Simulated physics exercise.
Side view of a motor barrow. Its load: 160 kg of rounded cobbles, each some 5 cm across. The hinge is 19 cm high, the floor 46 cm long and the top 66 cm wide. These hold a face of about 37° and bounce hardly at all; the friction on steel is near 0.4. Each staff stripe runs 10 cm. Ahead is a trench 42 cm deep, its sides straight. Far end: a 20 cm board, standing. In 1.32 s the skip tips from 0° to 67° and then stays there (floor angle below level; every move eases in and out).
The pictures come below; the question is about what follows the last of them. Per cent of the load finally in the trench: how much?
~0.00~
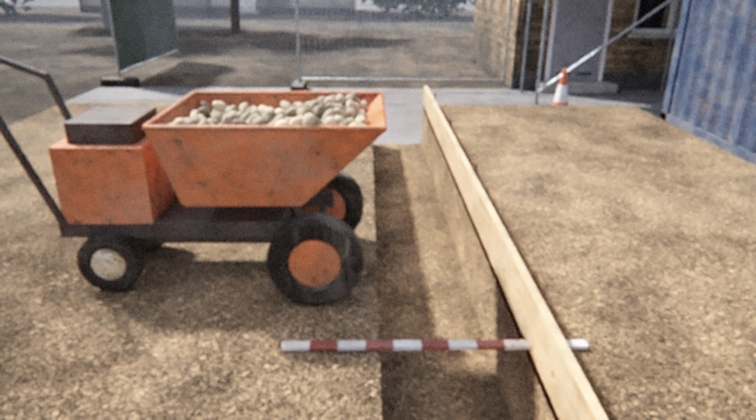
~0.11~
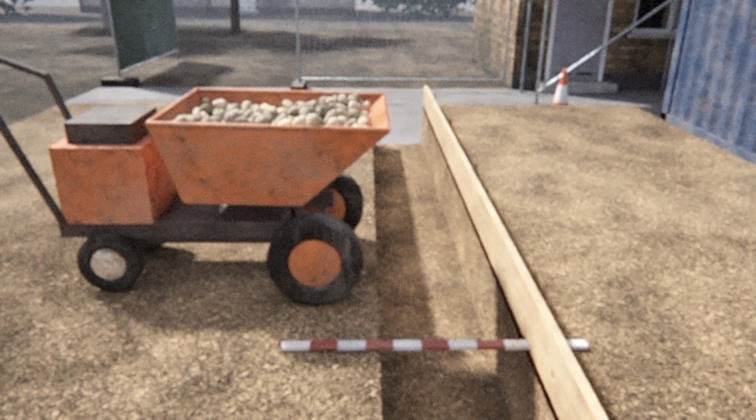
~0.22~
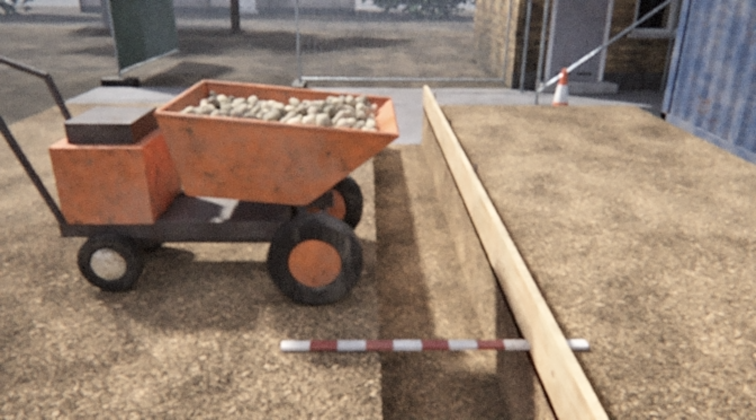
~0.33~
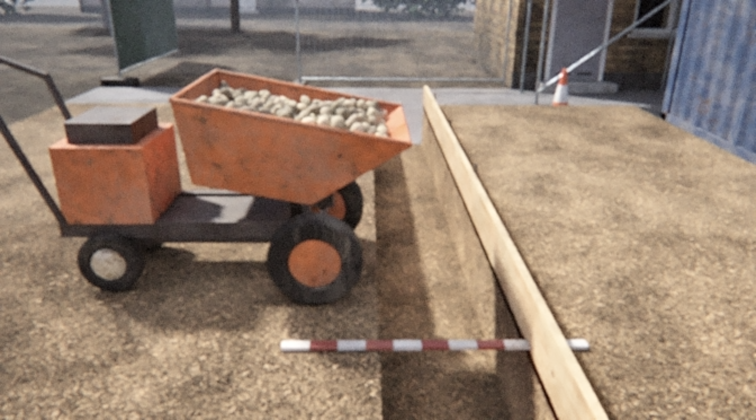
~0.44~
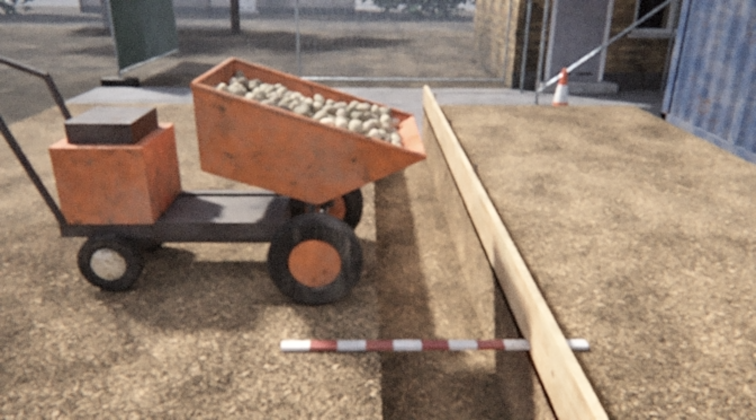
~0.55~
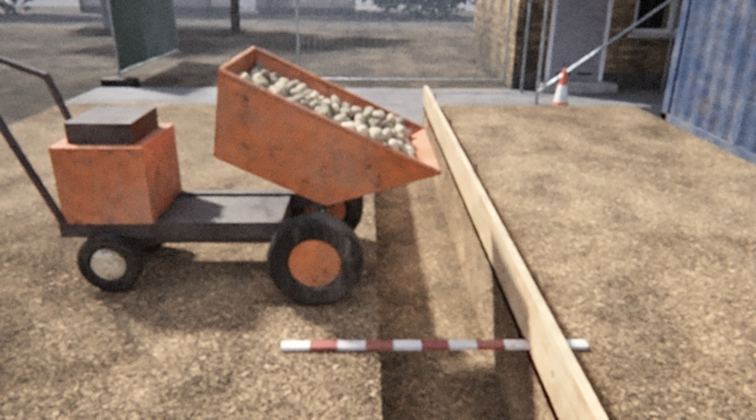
Approx. 89 %.
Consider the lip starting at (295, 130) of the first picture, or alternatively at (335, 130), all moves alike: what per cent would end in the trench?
Estimates: 100 % then 100 %.
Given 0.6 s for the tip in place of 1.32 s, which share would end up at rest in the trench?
Trench share: Approx. 75%.
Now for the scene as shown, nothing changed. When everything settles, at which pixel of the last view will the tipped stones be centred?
The middle should be near (458, 332).
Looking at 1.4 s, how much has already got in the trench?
30 per cent, give or take.
After 1.0 s the floor is at 57°; 100 % in the skip; the foremost stones are at (465, 212).
After 1.4 s the floor is at 67°; 66 % in the skip, 29 % in the trench, 4 % past the trench; the foremost stones are at (553, 260).
After 1.8 s the floor is at 67°; 33 % in the skip, 56 % in the trench, 11 % past the trench; the foremost stones are at (627, 276).
After 3.7 s the floor is at 67°; 0 % in the skip, 89 % in the trench, 11 % past the trench; the foremost stones are at (673, 282).
